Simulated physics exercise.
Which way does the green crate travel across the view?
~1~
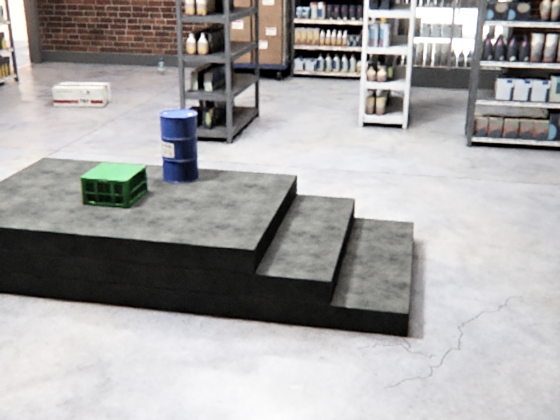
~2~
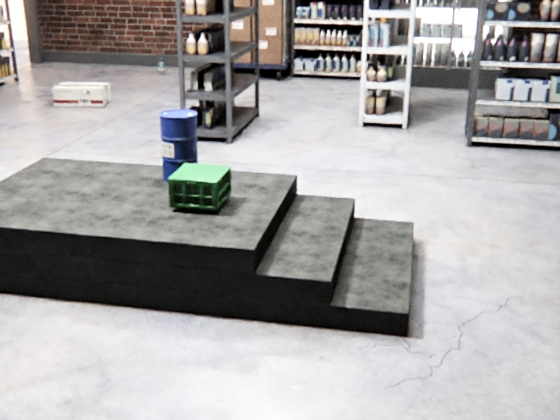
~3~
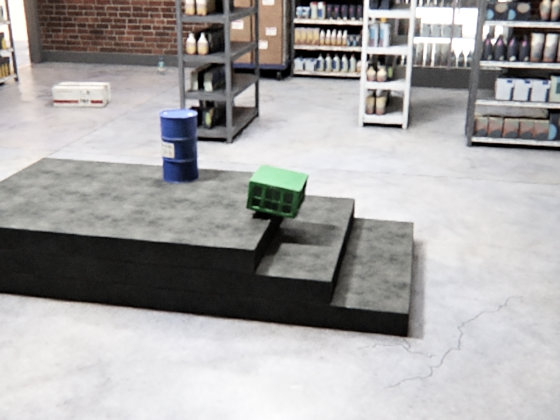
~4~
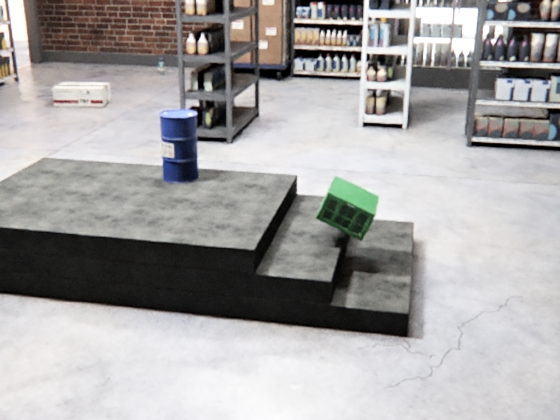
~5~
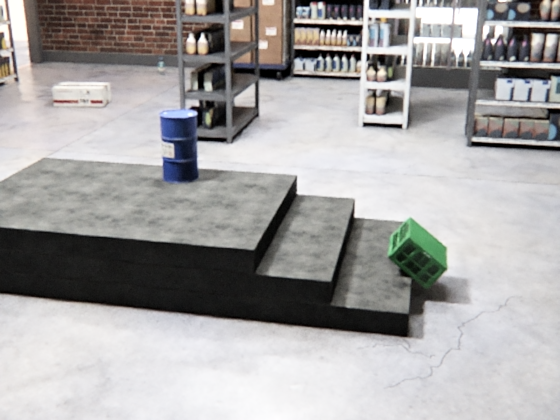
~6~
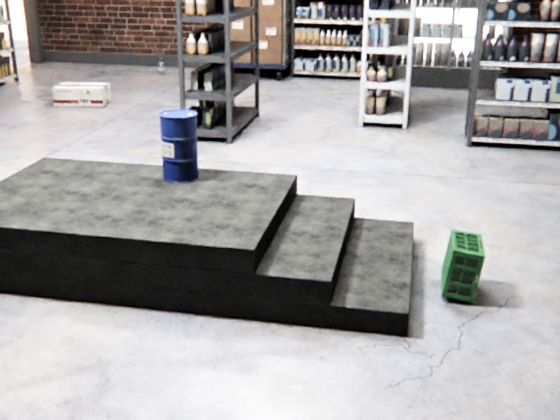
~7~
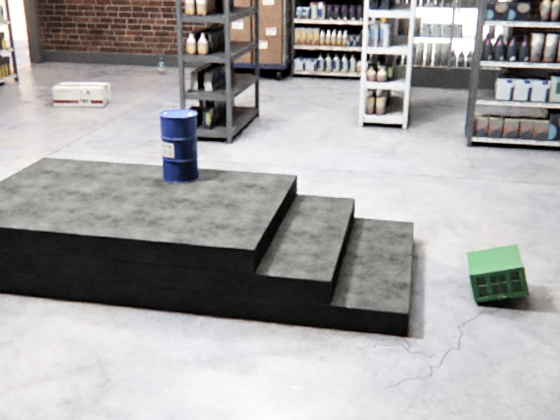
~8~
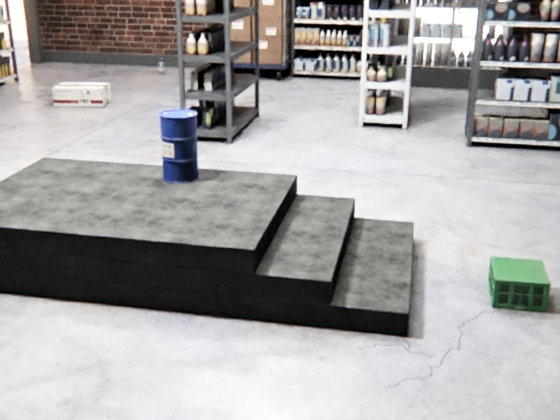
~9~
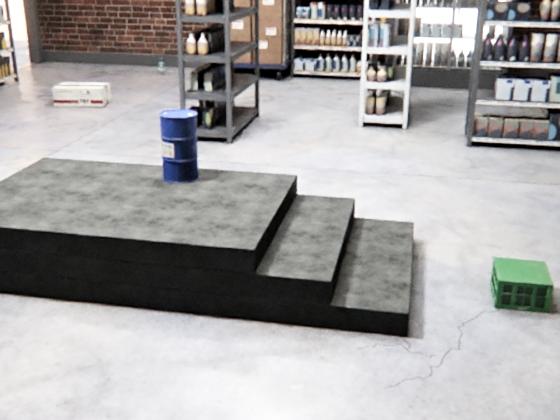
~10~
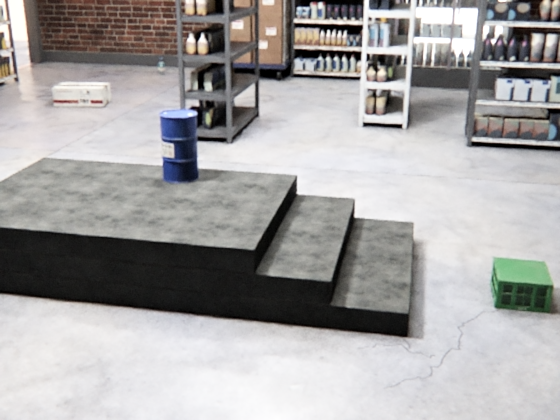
The green crate travels to the right, going across the platform, down past the steps and onto the floor beyond them.
